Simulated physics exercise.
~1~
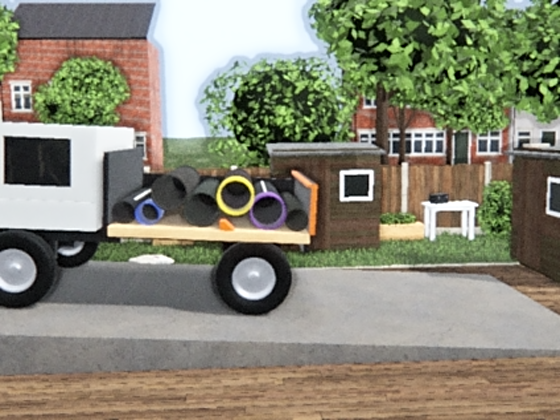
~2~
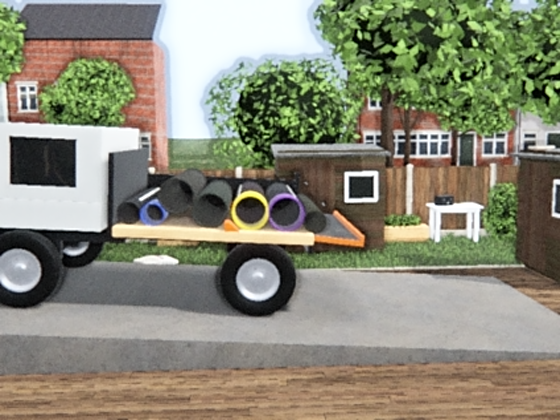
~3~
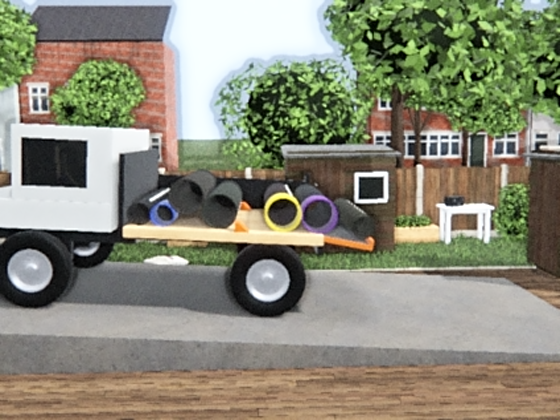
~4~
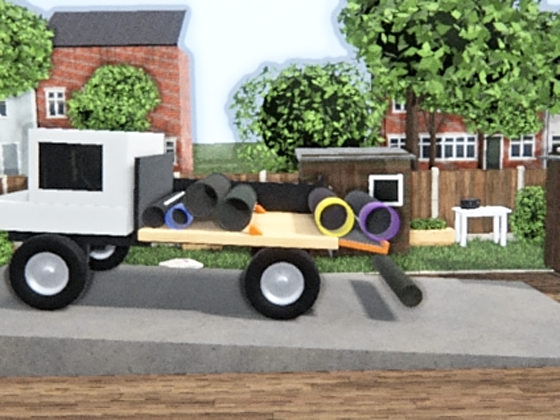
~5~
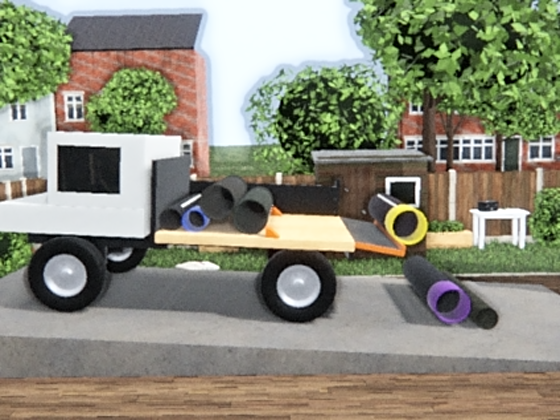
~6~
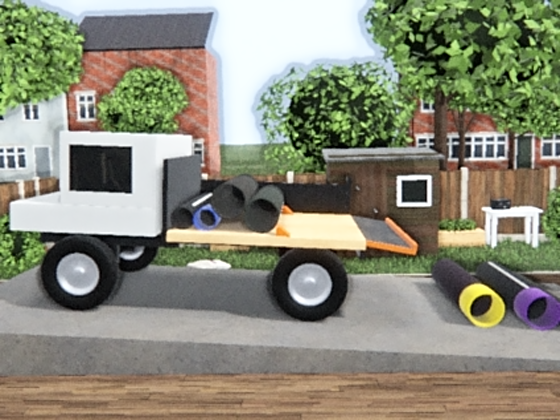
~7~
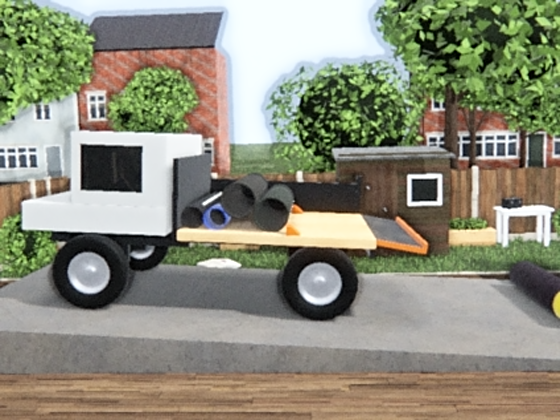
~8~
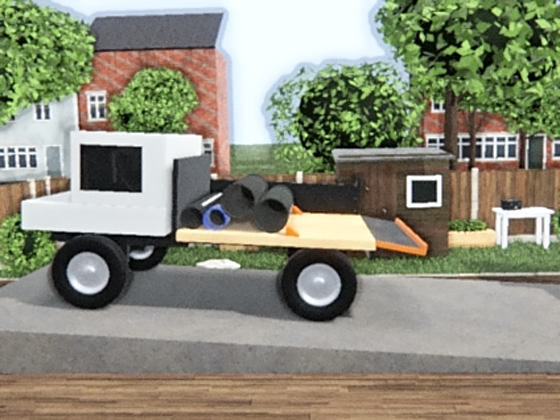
Pipes rolling off a white pick-up's bed as its tailgate drops, purple then yellow leaving, blue staying behind an orange chock.
